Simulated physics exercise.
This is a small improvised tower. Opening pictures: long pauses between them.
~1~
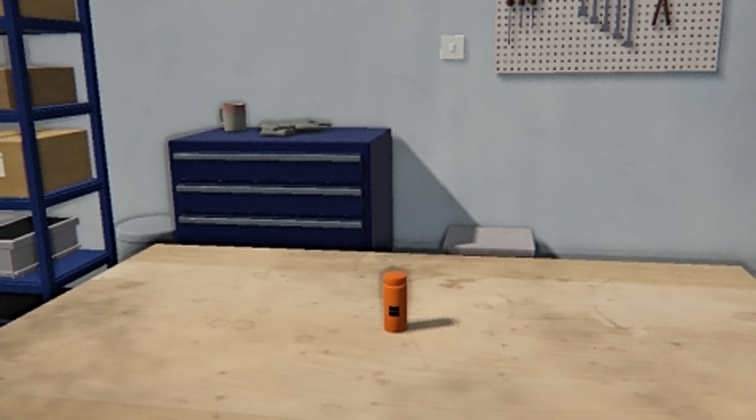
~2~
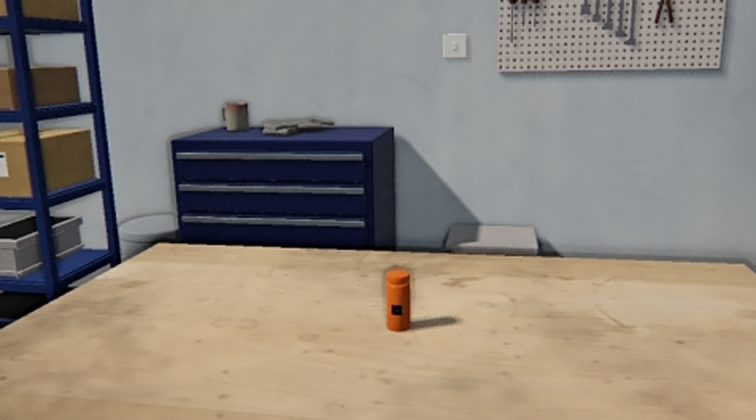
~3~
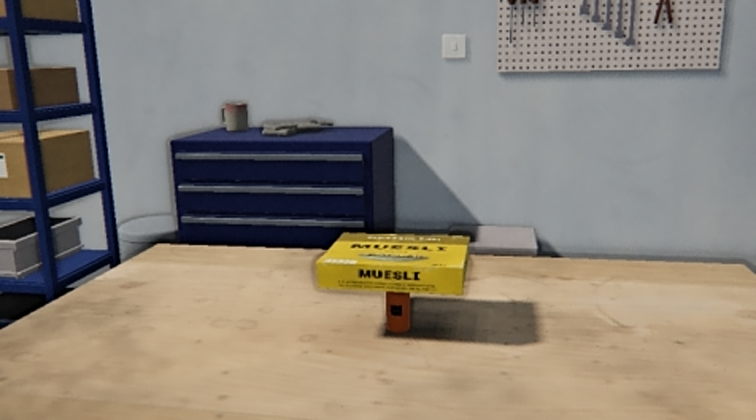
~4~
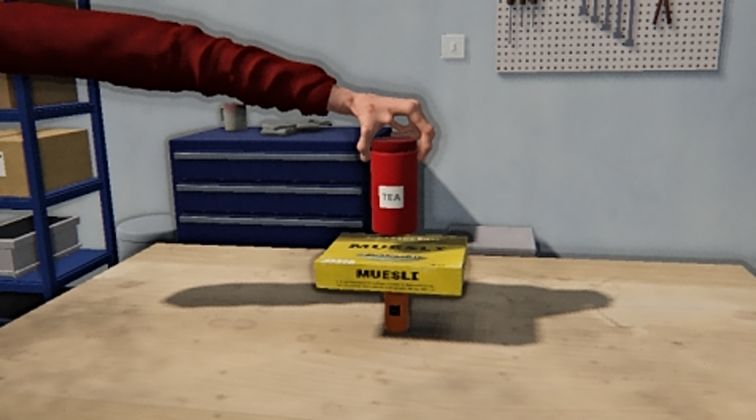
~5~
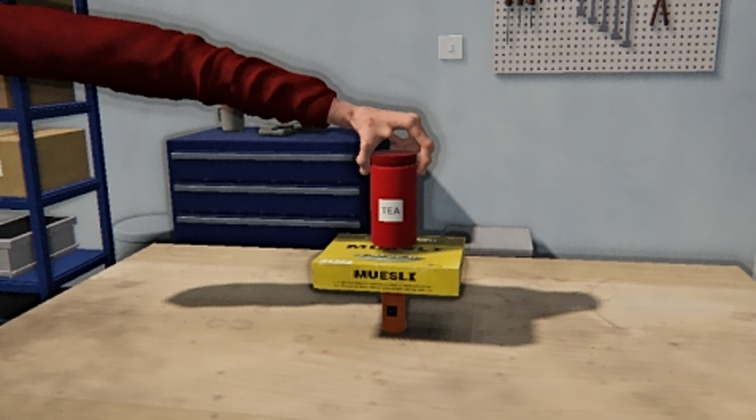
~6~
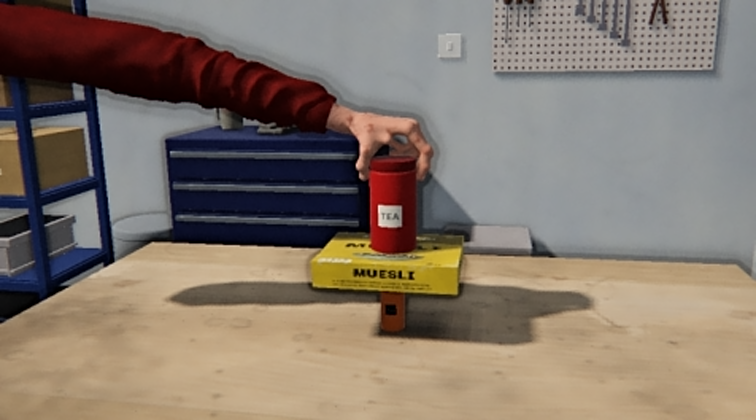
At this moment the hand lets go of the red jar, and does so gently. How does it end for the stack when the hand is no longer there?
The result is a standing stack.
Then, 0.40 s on from there, no change.
Then, 1.00 s on from there, red jar resting near (393, 205).
In the end, all 3 unmoved. At the end, from the last picture's camera, red jar near (393, 205). The stack stays up.
